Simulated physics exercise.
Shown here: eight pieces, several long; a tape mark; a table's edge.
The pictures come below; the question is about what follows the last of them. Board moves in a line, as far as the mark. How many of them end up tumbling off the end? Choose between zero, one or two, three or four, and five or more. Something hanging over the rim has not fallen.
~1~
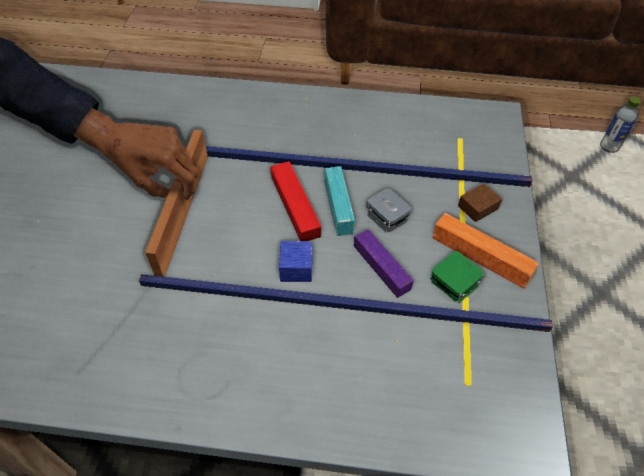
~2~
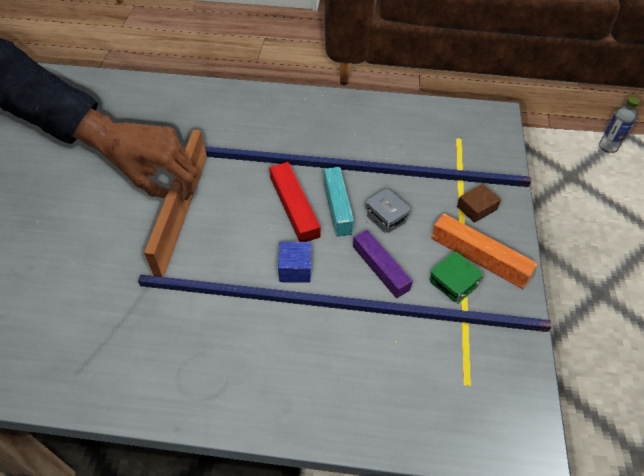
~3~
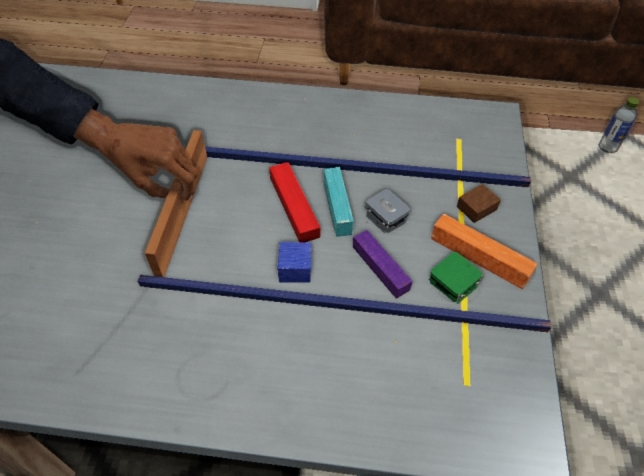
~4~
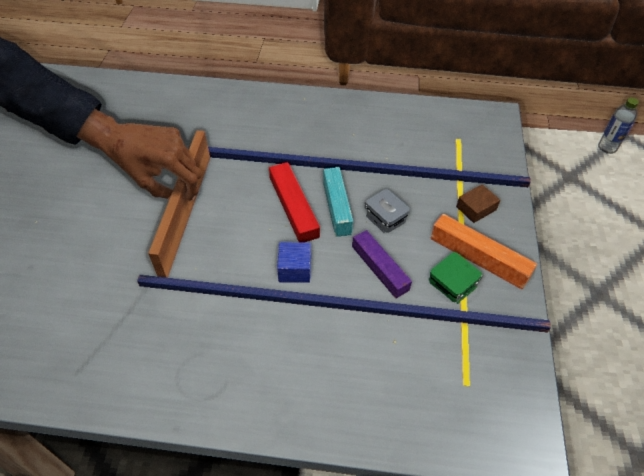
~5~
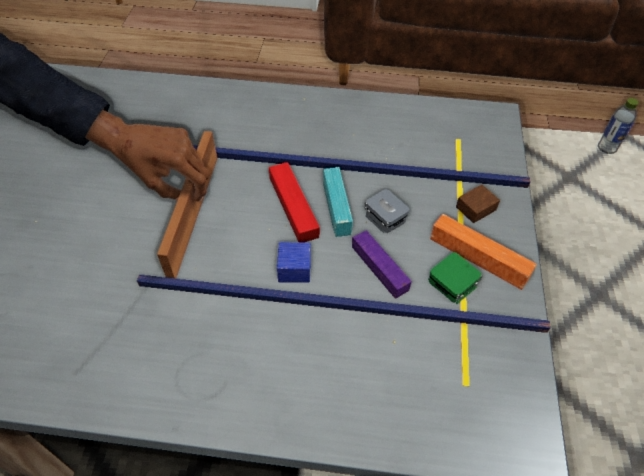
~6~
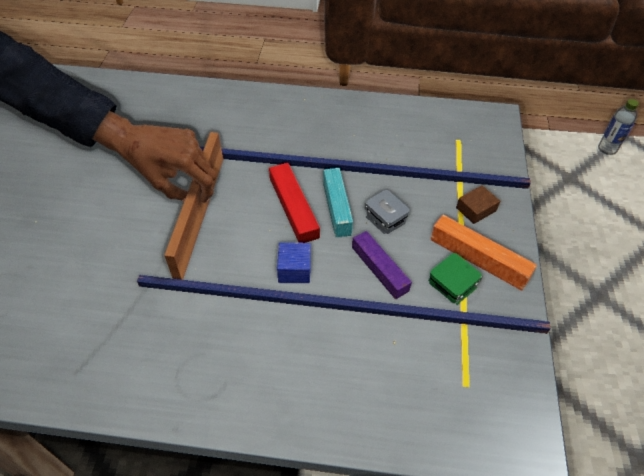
The count is one or two.
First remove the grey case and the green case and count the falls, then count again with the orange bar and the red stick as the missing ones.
The first count is 0 and the second is 0.
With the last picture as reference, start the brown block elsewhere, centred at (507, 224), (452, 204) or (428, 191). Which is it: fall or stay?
Result per try, in order: Toppled; not toppled; not toppled.
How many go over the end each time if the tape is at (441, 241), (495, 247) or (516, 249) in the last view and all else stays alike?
Those tries give 0, 4 and 6.
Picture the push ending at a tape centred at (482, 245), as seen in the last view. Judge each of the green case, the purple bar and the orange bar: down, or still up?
Lab note - green case toppled, purple bar not toppled, orange bar toppled.
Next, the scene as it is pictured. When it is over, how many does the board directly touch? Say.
So the total is 2.
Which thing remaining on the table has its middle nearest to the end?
The green case is foremost.
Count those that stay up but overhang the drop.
Result: 1.
A little later, none off yet; brown block at rest near (478, 205); orange bar at rest near (481, 252); green case at rest near (454, 280).
Next, none off yet; brown block at rest near (478, 205); orange bar moving near (490, 256); green case at rest near (454, 280).
When it is over, the number that fall off is one or two; down, orange bar and brown block.
